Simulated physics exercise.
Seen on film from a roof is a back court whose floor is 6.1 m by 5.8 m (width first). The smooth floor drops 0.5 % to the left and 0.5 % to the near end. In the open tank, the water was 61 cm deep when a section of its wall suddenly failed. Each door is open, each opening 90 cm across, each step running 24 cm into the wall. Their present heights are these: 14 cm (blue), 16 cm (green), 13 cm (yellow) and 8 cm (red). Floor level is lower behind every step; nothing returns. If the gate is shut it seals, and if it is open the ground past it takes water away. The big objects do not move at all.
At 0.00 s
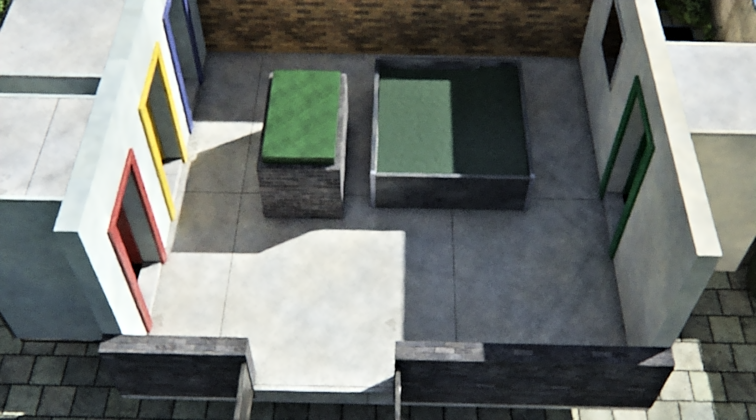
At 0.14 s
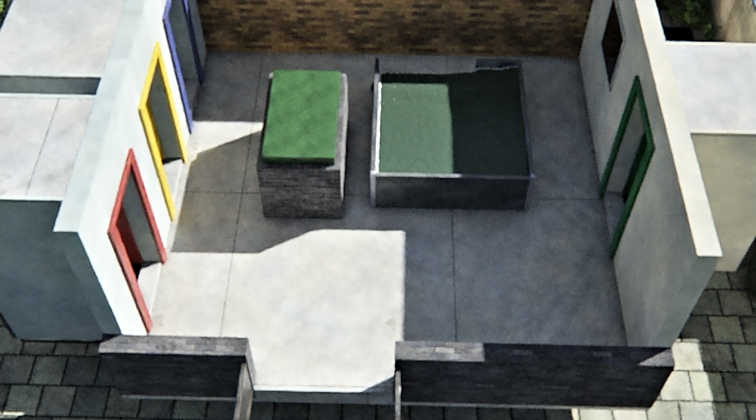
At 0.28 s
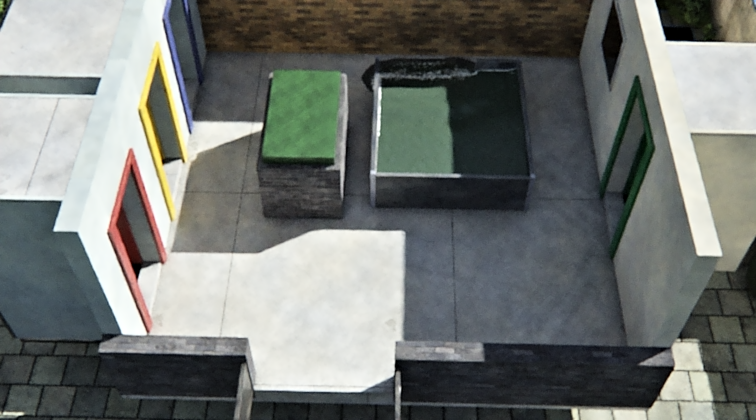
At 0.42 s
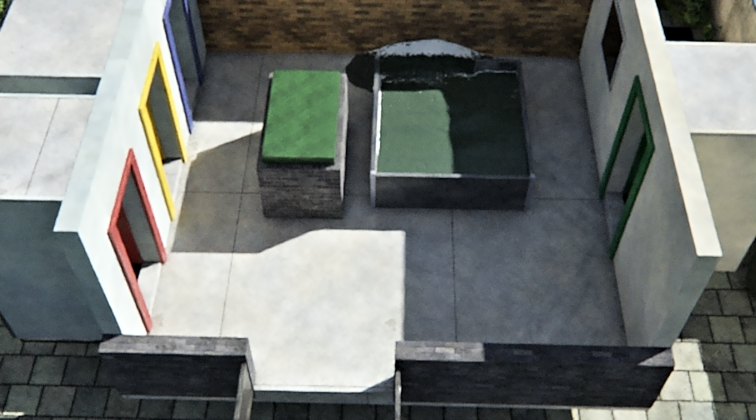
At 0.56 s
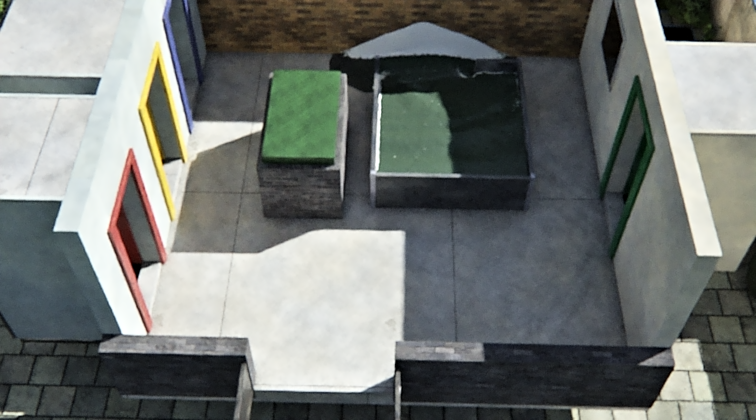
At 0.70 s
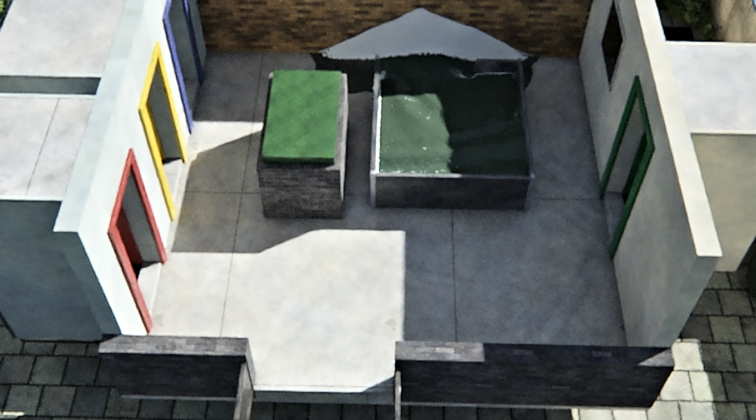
Open tank in a walled courtyard spilling water over its far side, a pale pool spreading behind it toward the brick wall.
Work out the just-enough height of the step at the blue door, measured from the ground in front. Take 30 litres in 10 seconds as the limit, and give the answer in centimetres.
It works out at roughly 20 cm.
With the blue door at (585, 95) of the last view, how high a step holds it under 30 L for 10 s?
About 22 cm.
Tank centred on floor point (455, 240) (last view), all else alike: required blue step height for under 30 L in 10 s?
That setup calls for roughly 16 cm.
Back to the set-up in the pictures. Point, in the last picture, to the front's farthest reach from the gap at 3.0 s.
The farthest wet point is roughly at (159, 283) in the last view.
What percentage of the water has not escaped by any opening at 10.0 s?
Around 84 percent is still there.
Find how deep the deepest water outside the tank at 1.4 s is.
48 cm.
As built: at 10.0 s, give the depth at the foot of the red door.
Some 13.5 centimetres.
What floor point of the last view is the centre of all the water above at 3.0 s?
The balance point sits at roughly (412, 120).
After 1.4 s water covers 20 % of the floor, deepest (48 cm) near (416, 56); it has not reached the blue door.
After 3.0 s water covers 45 % of the floor, deepest (32 cm) near (559, 58); 26 cm at the blue door, 49 litres in over its 14 cm step.
After 10.0 s water covers 95 % of the floor, deepest (17 cm) near (141, 369); 8 cm at the blue door, 91 litres in over its 14 cm step.
At the blue door as built, the water arrived by 1.7 s and peaked near 26 cm at 2.4 s.
With a step of 18.5 cm, 40 litres would have come in within the 10 s; with 21.5 cm, 19 litres. So under 30 litres takes about 20 cm.
